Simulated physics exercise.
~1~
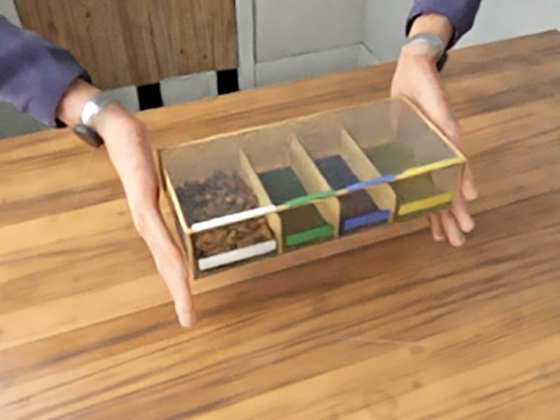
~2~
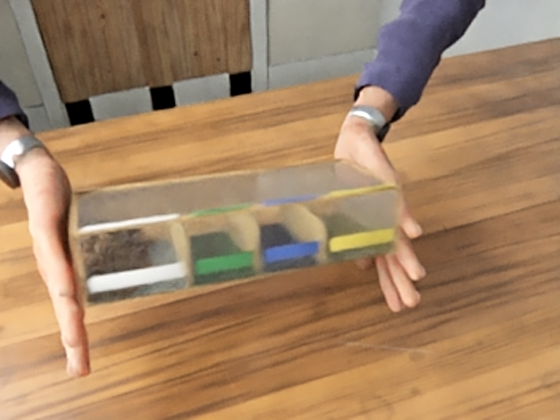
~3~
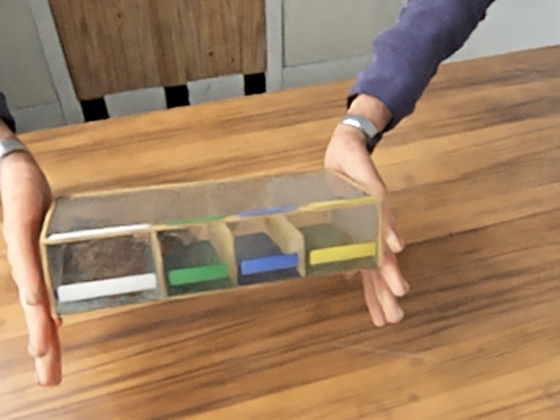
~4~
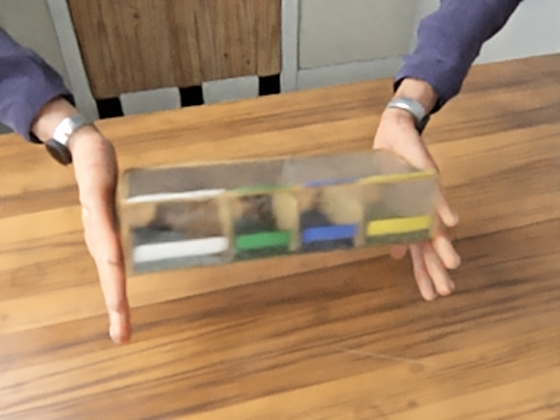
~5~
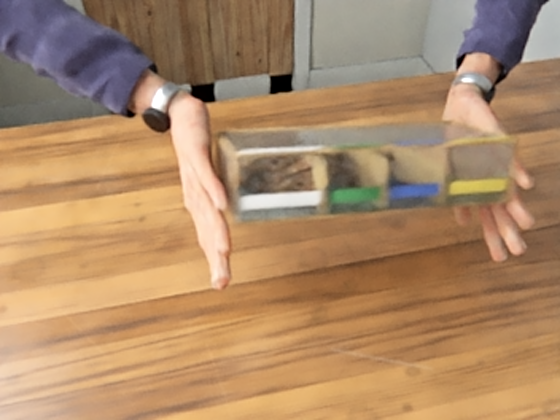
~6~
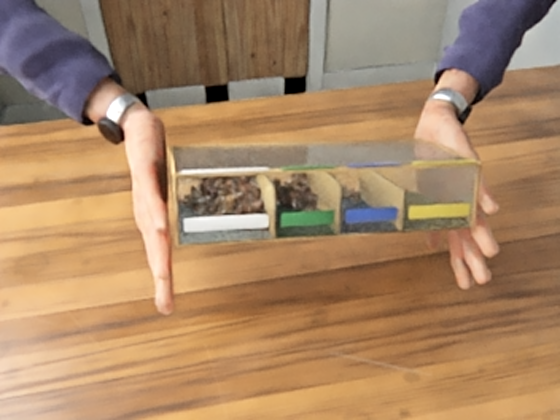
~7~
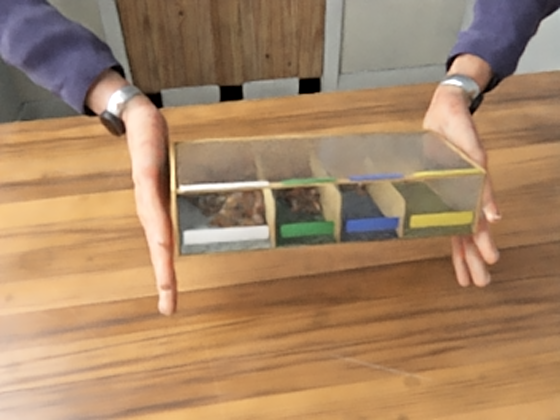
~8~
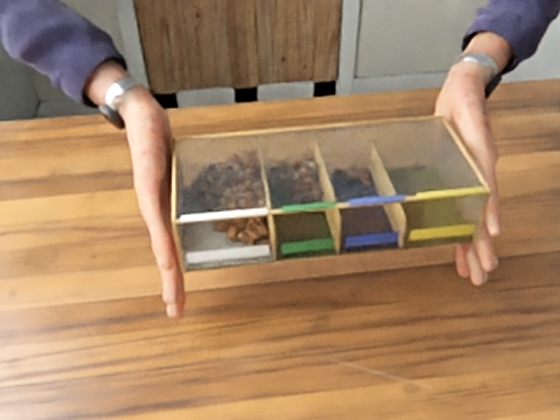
On a wooden table, two hands held a clear-lidded box of brown bits, tipped it toward the viewer and shook it side to side, then leveled it, leaving most bits in the white-marked section and some spread into the green and blue ones.
